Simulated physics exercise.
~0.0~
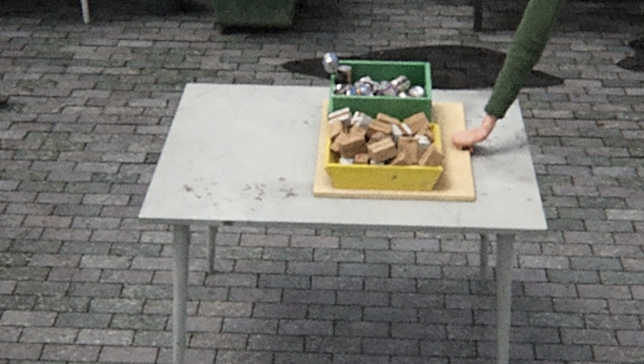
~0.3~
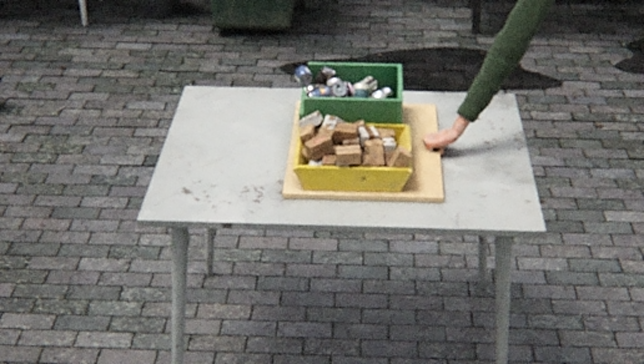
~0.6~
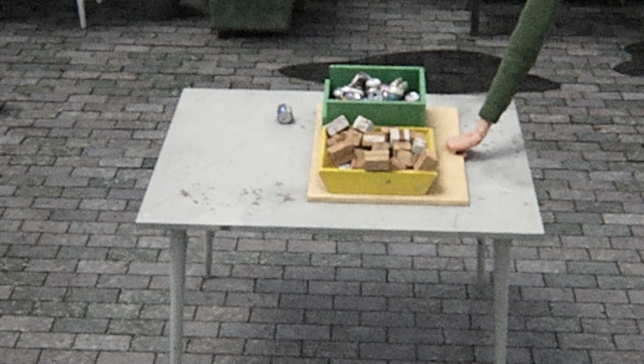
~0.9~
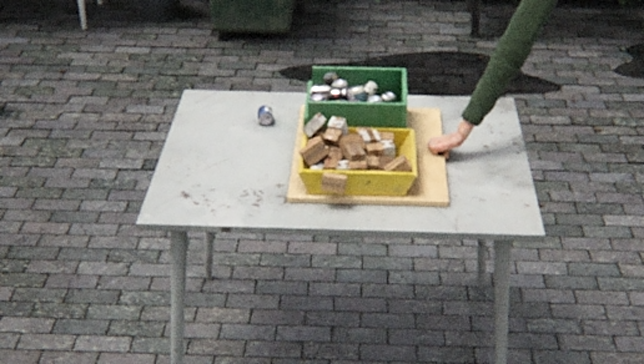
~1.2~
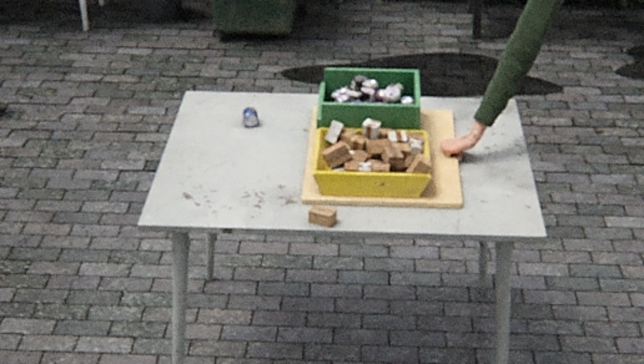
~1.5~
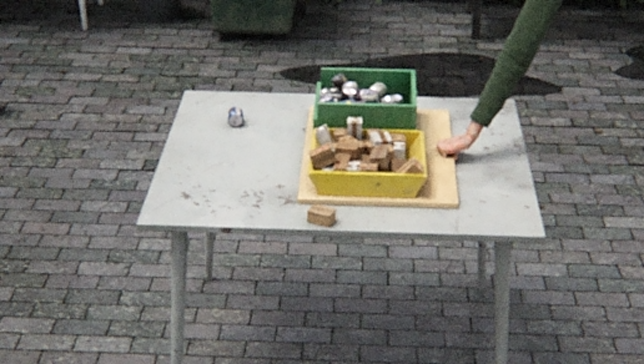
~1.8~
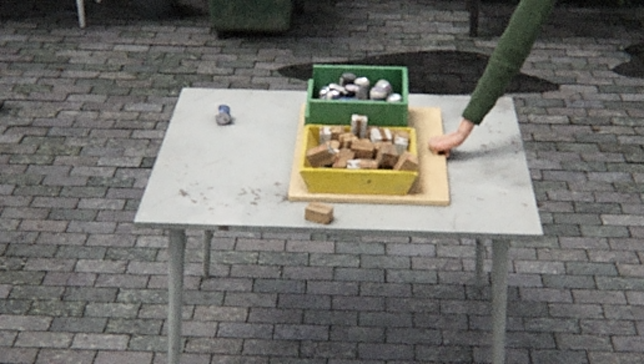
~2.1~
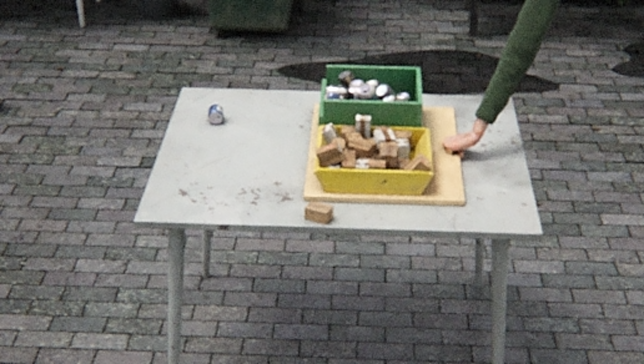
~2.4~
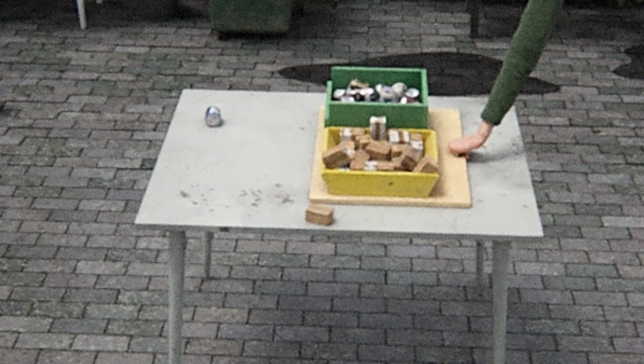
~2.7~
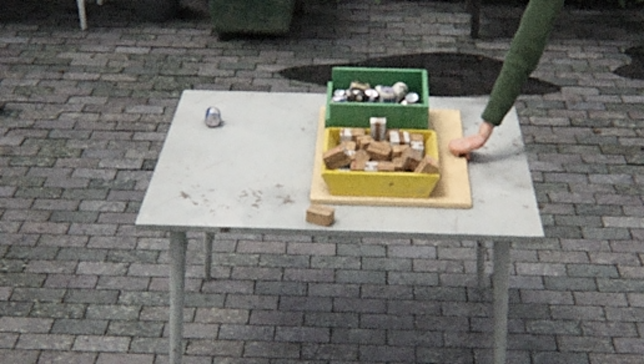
A hand slides a board of two full tubs side to side, spilling one can and one parcel.
